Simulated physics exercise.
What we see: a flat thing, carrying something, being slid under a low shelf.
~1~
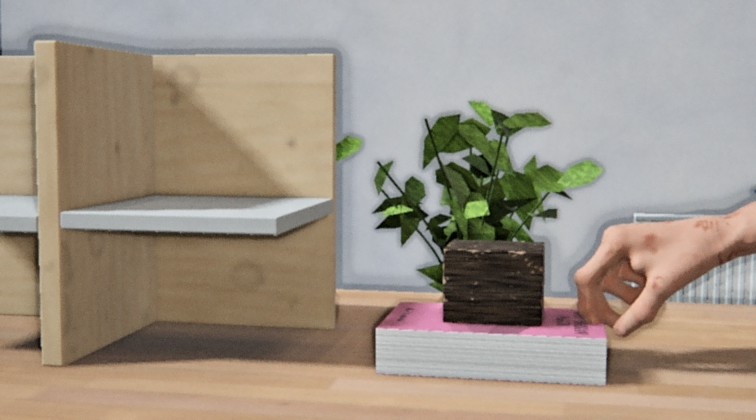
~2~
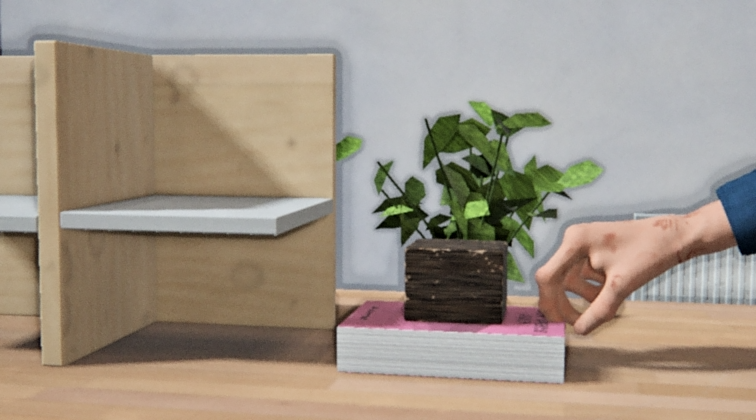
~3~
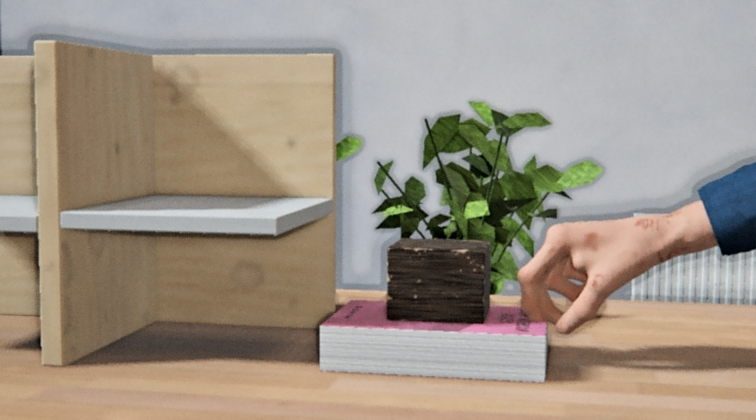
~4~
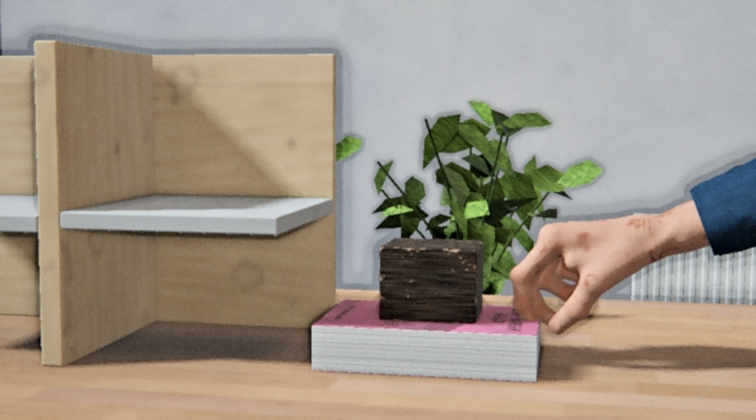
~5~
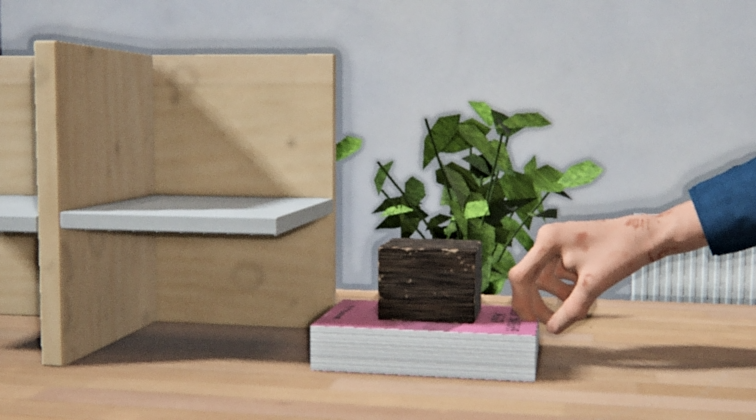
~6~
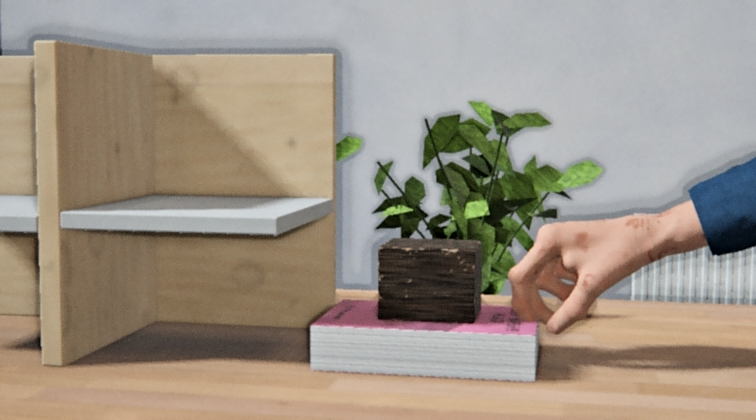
On a wooden tabletop, a hand slides a pink book carrying a dark block left toward a low shelf, slowing to stillness.
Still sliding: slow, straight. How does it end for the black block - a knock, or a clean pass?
A clean pass.
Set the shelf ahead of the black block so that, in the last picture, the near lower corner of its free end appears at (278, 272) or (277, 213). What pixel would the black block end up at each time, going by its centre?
First option: Roughly (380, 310); second option: Roughly (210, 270).
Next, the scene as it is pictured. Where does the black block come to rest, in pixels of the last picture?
Around (212, 272).
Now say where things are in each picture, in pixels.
The first frame shows hand sliding it forward; black block (495, 281); shelf (105, 197).
The second frame shows hand sliding it forward; black block (458, 280); pink book (457, 338).
The third frame shows hand sliding it forward; black block (440, 279); shelf (105, 197).
The fourth frame shows hand sliding it forward; black block (433, 279); pink book (432, 337).
The fifth frame shows hand sliding it forward; black block (432, 279); shelf (105, 197).
The sixth frame shows hand sliding it forward; black block (432, 279); pink book (431, 337).
Then, 1.14 s past the last view, black block riding along near (330, 276).
Finally, the black block rides in untouched, near (212, 272).
